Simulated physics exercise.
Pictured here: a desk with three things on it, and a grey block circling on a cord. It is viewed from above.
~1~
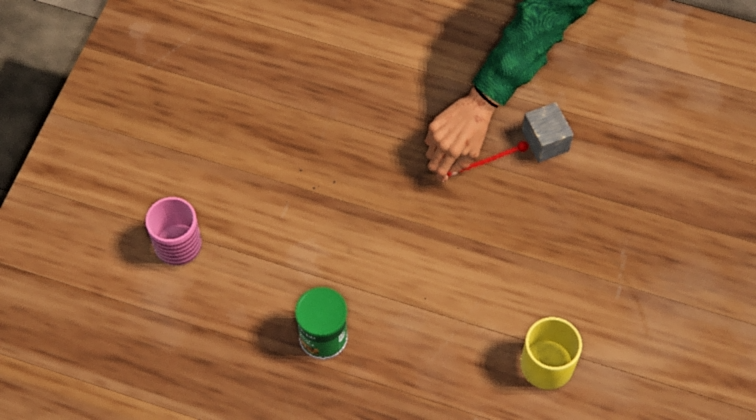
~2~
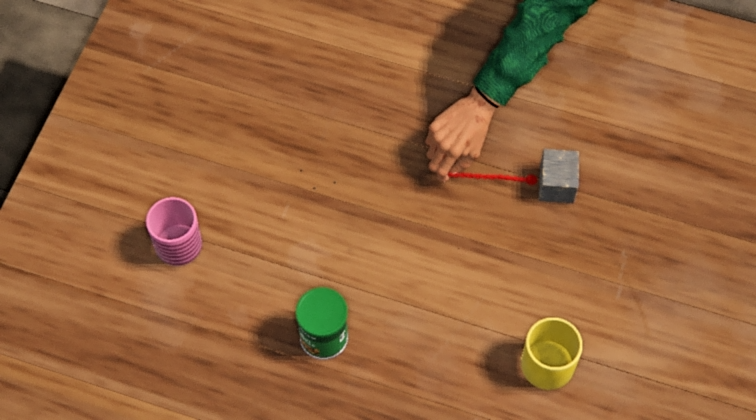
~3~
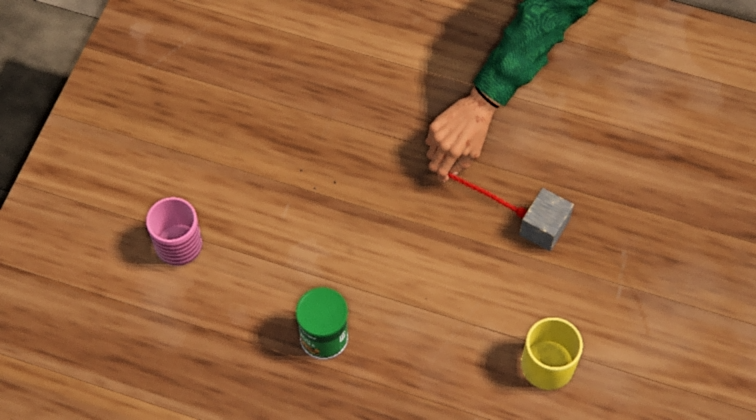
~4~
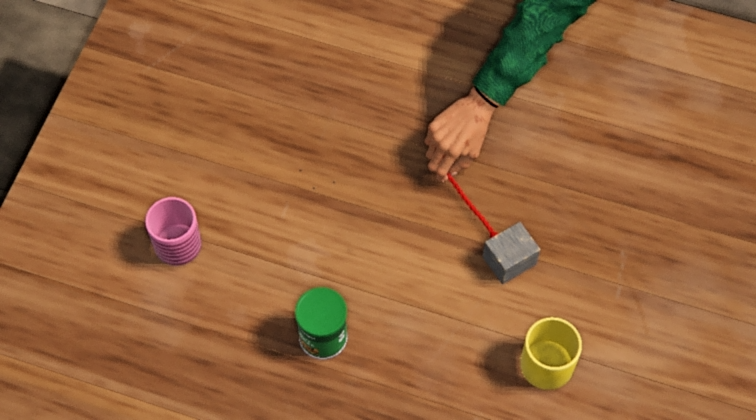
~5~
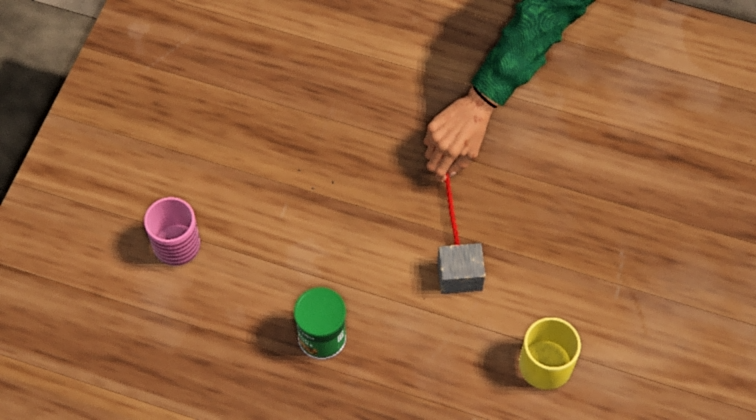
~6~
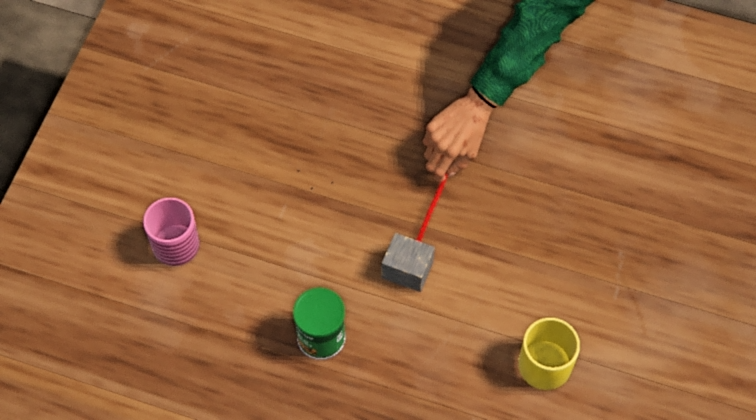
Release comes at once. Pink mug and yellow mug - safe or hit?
Pink mug - safe; yellow mug - safe.
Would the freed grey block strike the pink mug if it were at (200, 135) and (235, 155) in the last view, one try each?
Well, the first time it gets reached and the second time it gets reached.
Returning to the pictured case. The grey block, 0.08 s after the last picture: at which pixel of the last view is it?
At that time it sits close to pixel (322, 216).
Then, 0.08 s later than the last view, block near (322, 217).
Then, 0.20 s later than the last view, block near (229, 164).
Finally, block near (153, 121). The pink mug escapes it and the yellow mug stays untouched.
